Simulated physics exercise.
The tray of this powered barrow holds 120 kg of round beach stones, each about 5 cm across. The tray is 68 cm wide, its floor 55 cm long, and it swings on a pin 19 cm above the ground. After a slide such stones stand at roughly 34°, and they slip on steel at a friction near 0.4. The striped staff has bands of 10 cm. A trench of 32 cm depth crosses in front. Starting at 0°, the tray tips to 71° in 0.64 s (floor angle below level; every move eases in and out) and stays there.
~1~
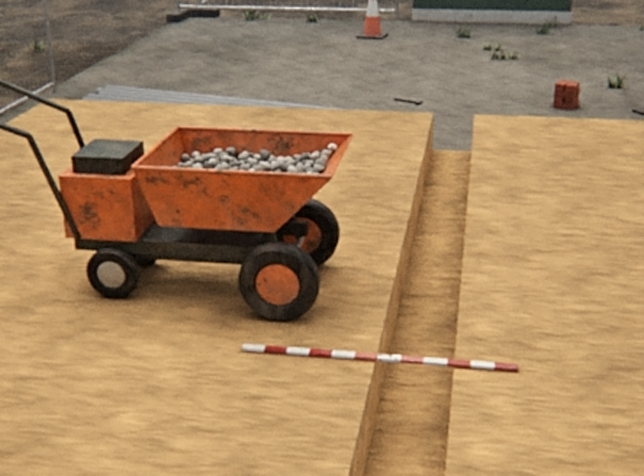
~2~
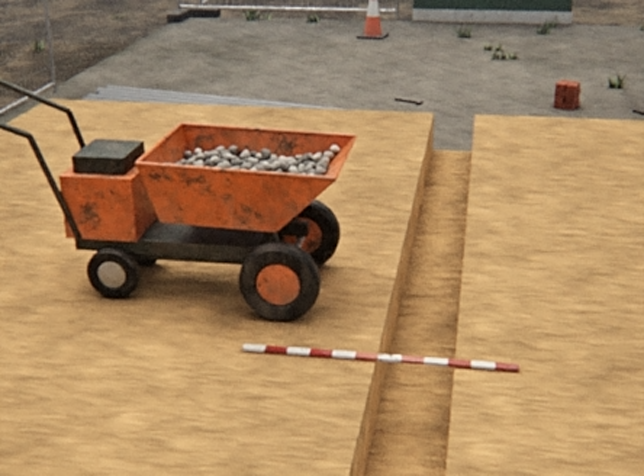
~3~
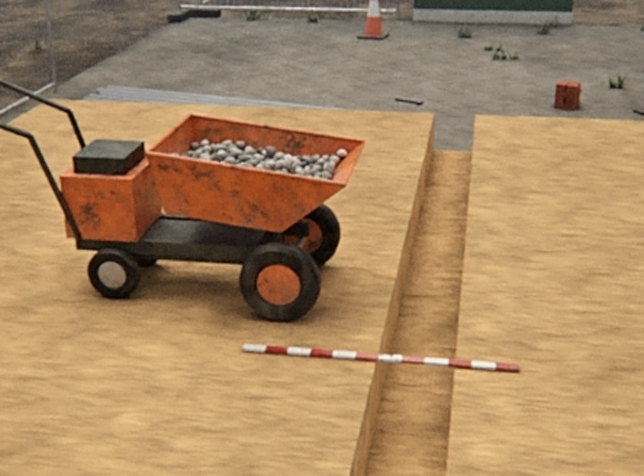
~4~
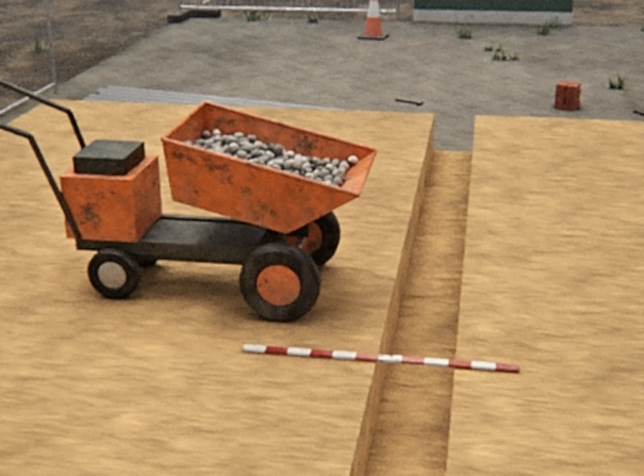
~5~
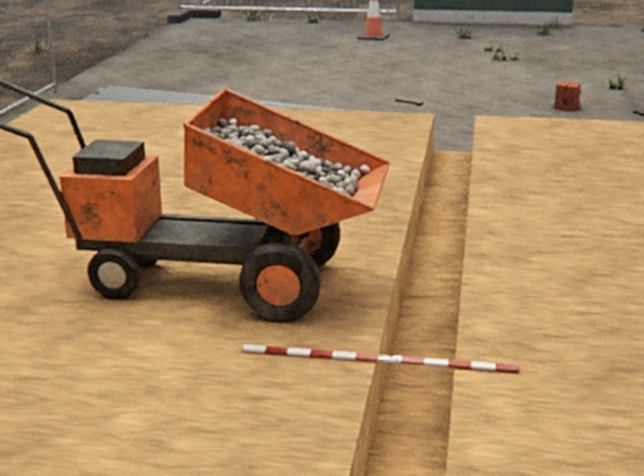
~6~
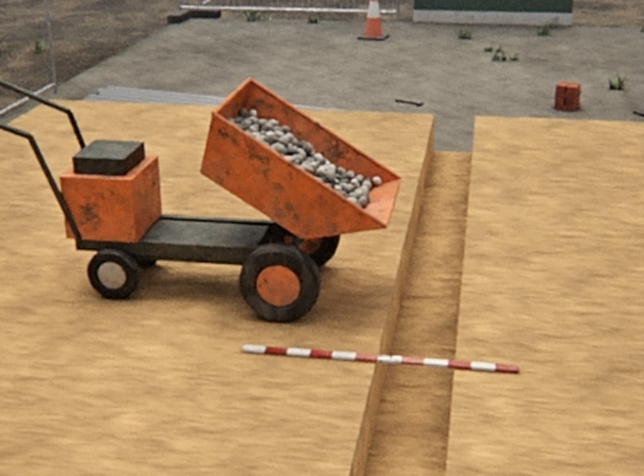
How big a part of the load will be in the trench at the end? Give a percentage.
About 58 per cent.
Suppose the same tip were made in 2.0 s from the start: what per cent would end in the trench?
It would be near 80 per cent.
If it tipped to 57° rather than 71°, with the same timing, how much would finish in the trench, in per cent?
Then about 60 per cent.
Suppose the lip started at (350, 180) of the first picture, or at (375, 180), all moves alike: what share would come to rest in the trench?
First some 35, then 10 per cent.
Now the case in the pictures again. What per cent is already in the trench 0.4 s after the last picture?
About 20 per cent by then.
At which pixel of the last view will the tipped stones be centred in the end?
Near (453, 338).
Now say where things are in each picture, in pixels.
In the first picture, the tray is at 0°, its lip at (331, 177); the top of the load is at (297, 159).
The second picture shows lip at (336, 179), floor tilted 2°, highest stones at (263, 160).
In the third picture, the tray is at 7°, its lip at (346, 185); the top of the load is at (232, 154).
In the fourth picture, the tray is at 14°, its lip at (359, 195); the top of the load is at (222, 143).
In the fifth picture, the tray is at 22°, its lip at (374, 209); the top of the load is at (226, 131).
In the sixth picture, the tray is at 32°, its lip at (387, 227); the top of the load is at (243, 120).
Then, 0.2 s after the last picture the floor is at 60°, 100 % in the tray; the foremost stones are at (396, 245).
Then, 0.4 s after the last picture the floor is at 71°, 74 % in the tray, 22 % in the trench, 4 % past the trench; the foremost stones are at (473, 299).
Then, 0.8 s after the last picture the floor is at 71°, 9 % in the tray, 49 % in the trench, 42 % past the trench; the foremost stones are at (640, 318).
Then, 2.7 s after the last picture the floor is at 71°, 0 % in the tray, 58 % in the trench, 42 % past the trench; the foremost stones are past the picture's edge.
